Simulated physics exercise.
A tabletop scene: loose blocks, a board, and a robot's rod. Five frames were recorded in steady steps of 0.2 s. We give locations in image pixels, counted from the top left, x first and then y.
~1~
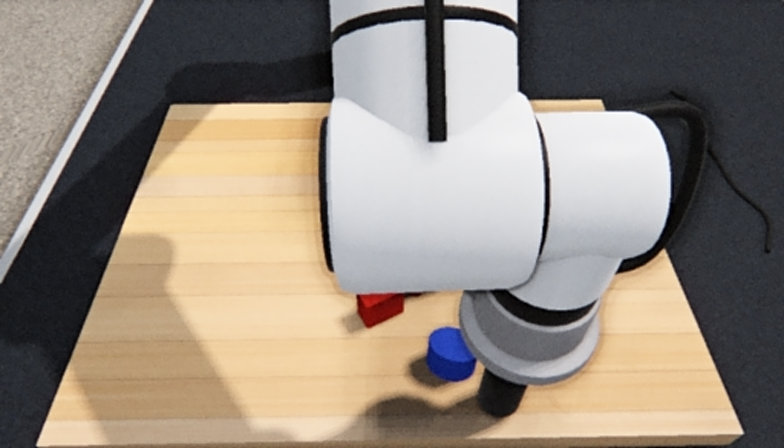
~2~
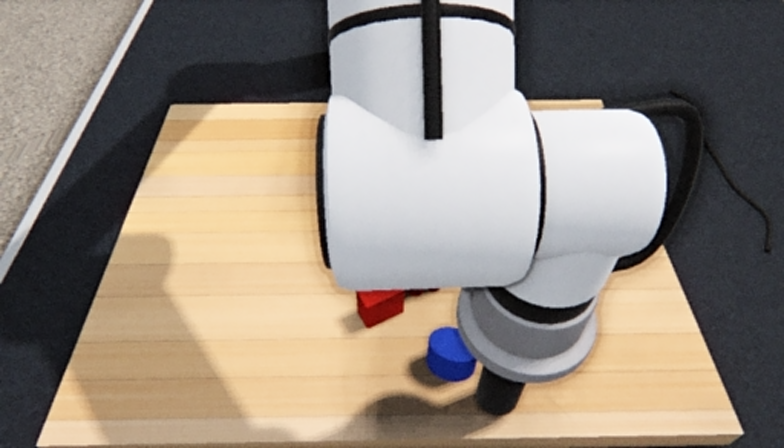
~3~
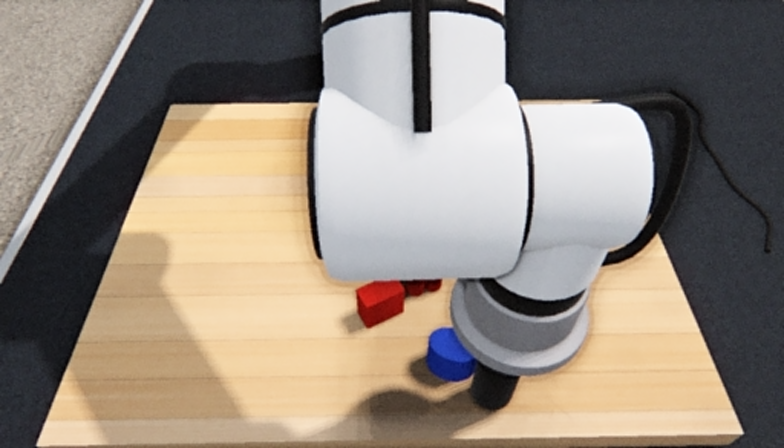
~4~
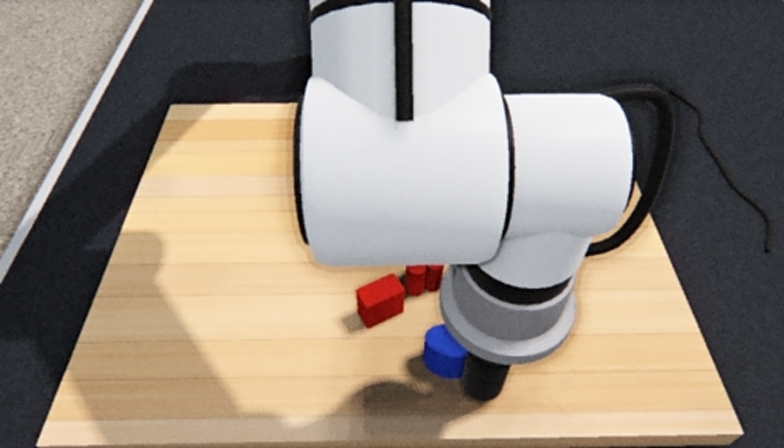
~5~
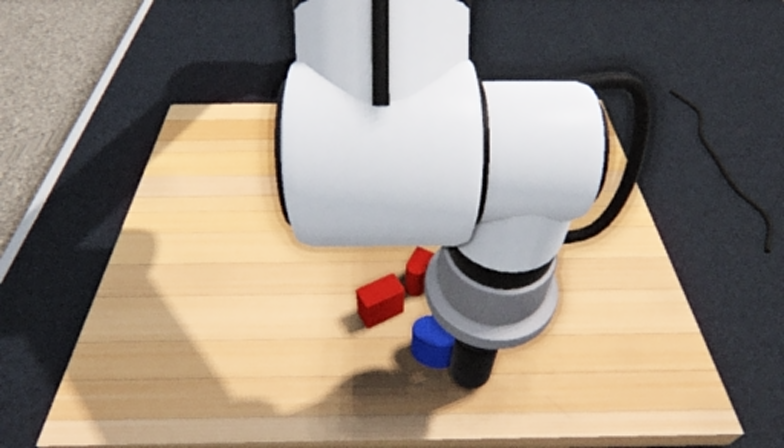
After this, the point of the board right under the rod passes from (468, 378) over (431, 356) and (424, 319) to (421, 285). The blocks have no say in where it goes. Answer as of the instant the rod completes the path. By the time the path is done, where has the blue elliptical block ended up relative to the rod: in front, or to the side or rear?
Final position: To the side or behind.
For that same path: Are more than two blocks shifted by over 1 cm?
The answer is yes.
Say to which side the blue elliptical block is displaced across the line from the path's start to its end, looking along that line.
It moves over to the left.
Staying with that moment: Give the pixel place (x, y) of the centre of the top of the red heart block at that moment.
At roughly (420, 238).
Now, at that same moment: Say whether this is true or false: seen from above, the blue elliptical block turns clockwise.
That statement is not accurate.
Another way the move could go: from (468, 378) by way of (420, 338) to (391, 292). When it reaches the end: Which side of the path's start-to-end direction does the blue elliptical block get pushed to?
Taking start-to-end as forward, the block's sideways shift goes to the left.
The first path, step by step. One third of the way, rod at (432, 347); red oblong at (376, 286); blue elliptical block at (402, 307).
Two thirds of the way, rod at (425, 310); red oblong at (361, 274), turned 10° anticlockwise; blue elliptical block at (388, 288), turned 50° anticlockwise.
At the end, rod at (422, 276); red oblong at (358, 271), turned 25° anticlockwise; red heart block at (420, 238), turned 15° clockwise; blue elliptical block at (386, 281), turned 80° anticlockwise.
